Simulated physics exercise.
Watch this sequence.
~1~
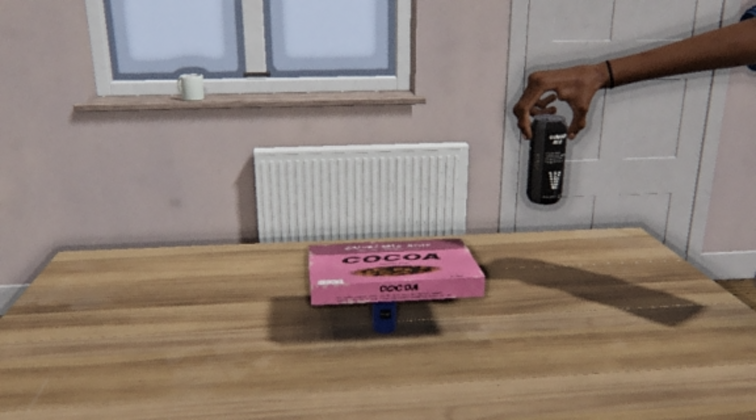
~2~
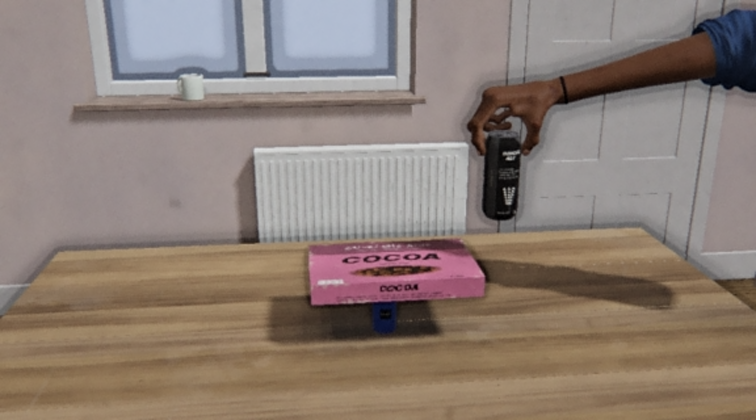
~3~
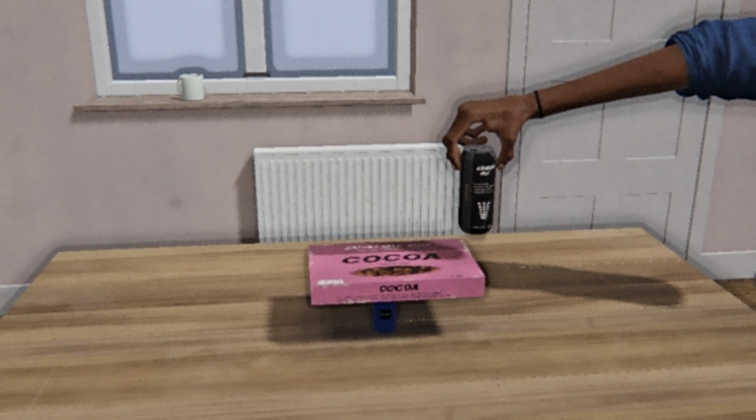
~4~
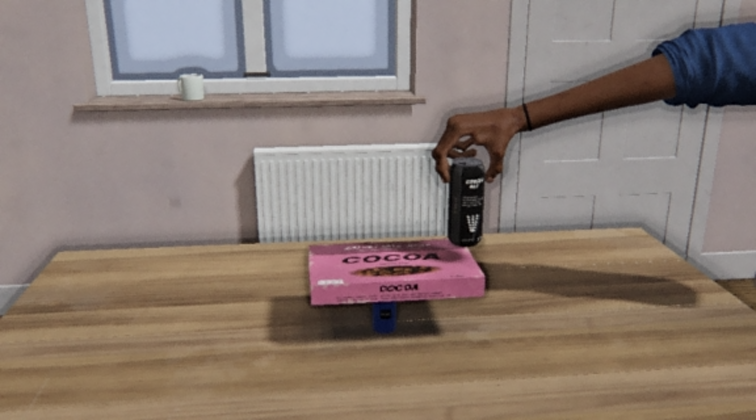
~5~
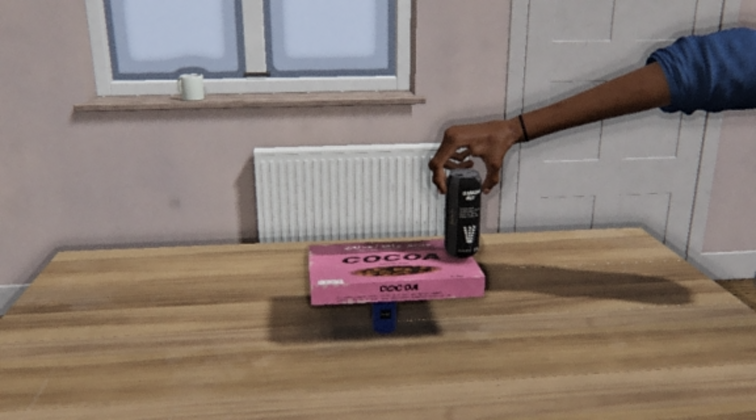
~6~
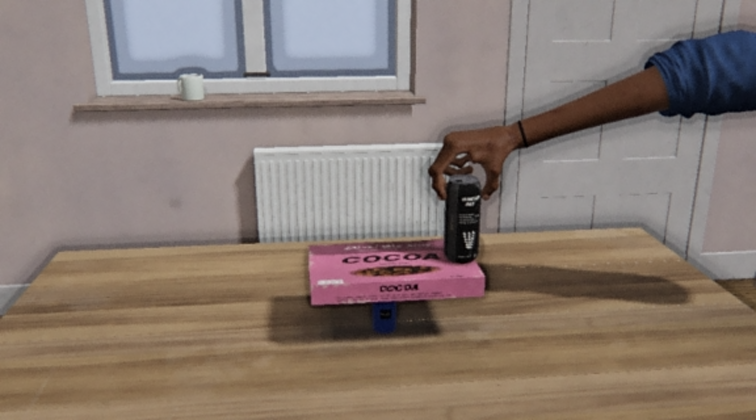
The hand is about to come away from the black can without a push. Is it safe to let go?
No.
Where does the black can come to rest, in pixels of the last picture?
I'd point to roughly (515, 308).
Then, 0.30 s after the last picture, black can now fallen; pink packet tipped 43° from how it was.
Then, 0.40 s after the last picture, pink packet tipped 45° from how it was.
Then, 0.60 s after the last picture, pink packet tipped 38° from how it was.
At rest, fallen, black can; tipped over in the stack, pink packet; blue shaker in place. Seen from the same camera at the end, black can near (515, 308). The stack loses its balance.
